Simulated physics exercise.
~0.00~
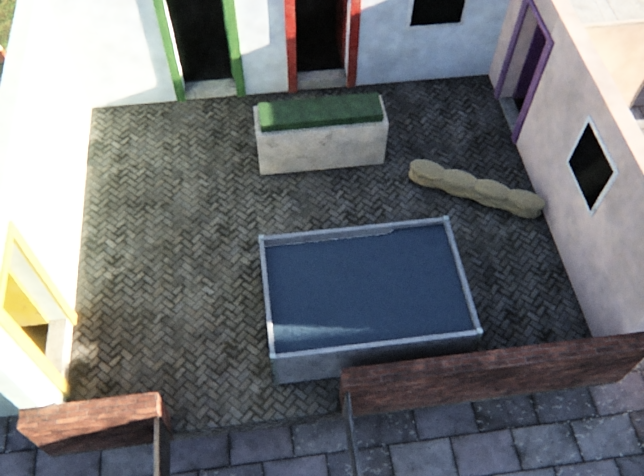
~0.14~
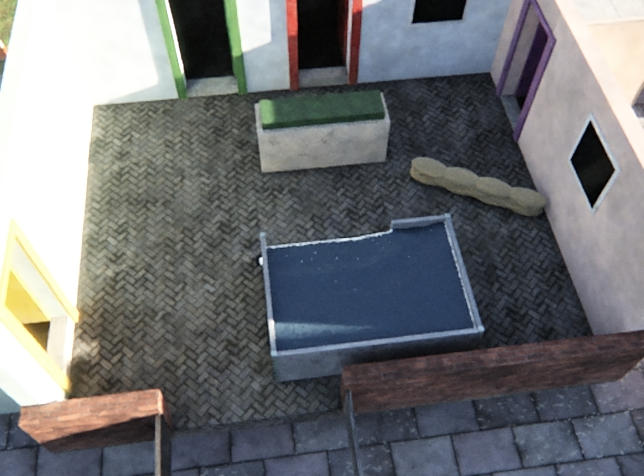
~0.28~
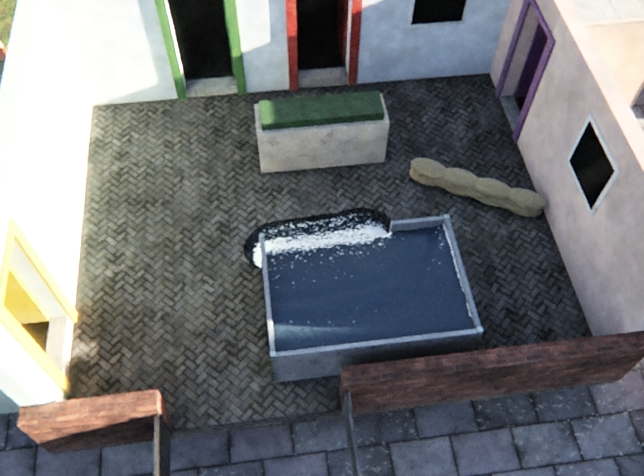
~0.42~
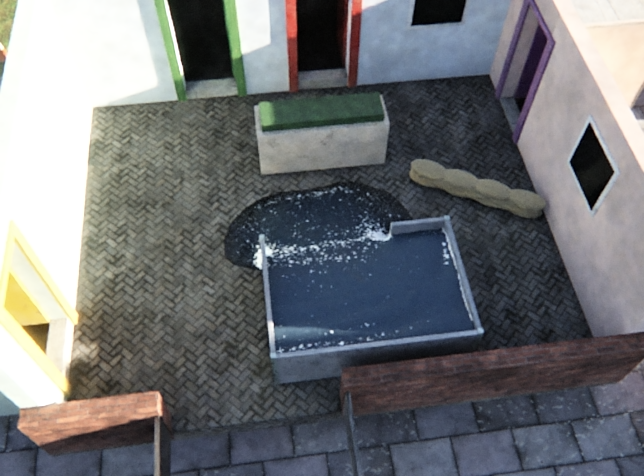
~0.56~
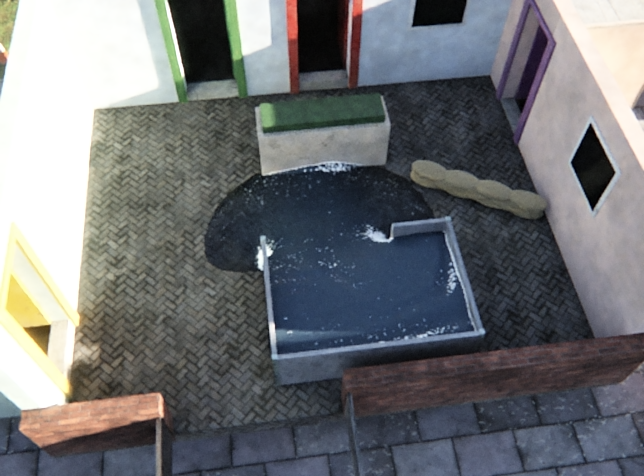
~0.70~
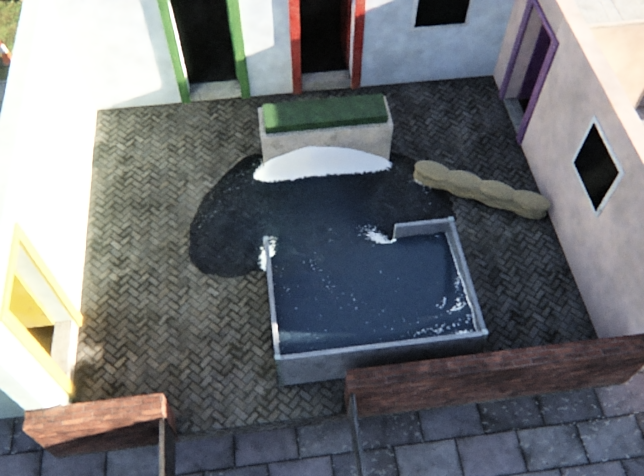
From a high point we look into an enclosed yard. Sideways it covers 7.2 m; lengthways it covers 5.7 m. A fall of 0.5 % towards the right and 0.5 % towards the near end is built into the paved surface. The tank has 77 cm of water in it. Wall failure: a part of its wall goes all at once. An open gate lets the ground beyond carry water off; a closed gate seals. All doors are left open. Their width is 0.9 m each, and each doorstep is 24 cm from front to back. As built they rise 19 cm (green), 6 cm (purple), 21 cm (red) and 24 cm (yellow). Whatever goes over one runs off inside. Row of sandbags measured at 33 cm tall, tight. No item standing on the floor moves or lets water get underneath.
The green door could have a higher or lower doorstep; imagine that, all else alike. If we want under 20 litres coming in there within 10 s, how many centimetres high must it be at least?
About 9 centimetres.
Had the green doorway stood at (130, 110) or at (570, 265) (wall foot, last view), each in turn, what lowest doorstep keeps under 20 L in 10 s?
You'd want about 25 cm there first, then about 12.0 cm.
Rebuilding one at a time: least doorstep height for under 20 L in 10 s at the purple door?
Roughly 13.5 cm at the purple door.
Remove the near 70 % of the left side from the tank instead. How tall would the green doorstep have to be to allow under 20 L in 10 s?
Minimum height: Approx. 12.0 cm.
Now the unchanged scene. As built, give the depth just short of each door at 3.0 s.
Lab note, cm: Green 9; purple 14; red 0; yellow 1.
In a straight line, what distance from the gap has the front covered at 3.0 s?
5.2 m.
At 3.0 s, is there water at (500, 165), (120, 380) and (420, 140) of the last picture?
In order: Soaked, untouched, soaked.
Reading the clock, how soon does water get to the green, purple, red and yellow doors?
Green at 1.2 s, purple at 1.8 s, red at 3.8 s and yellow at 3.0 s.
After 1.4 s water covers 30 % of the floor, deepest (54 cm) near (304, 183); 8 cm at the green door, 0 litres in over its 19 cm doorstep.
After 3.0 s water covers 65 % of the floor, deepest (34 cm) near (104, 160); 9 cm at the green door, 0 litres in over its 19 cm doorstep.
After 10.0 s water covers 95 % of the floor, deepest (15 cm) near (535, 205); 5 cm at the green door, 0 litres in over its 19 cm doorstep.
At the green door as built, the water arrived by 1.3 s and peaked near 14 cm at 4.2 s.
Run again over the same 10 s with other heights there, 34 litres in over 7.5 cm, 10 litres over 10.5 cm. The limit of 20 litres is kept from about 9 cm up.
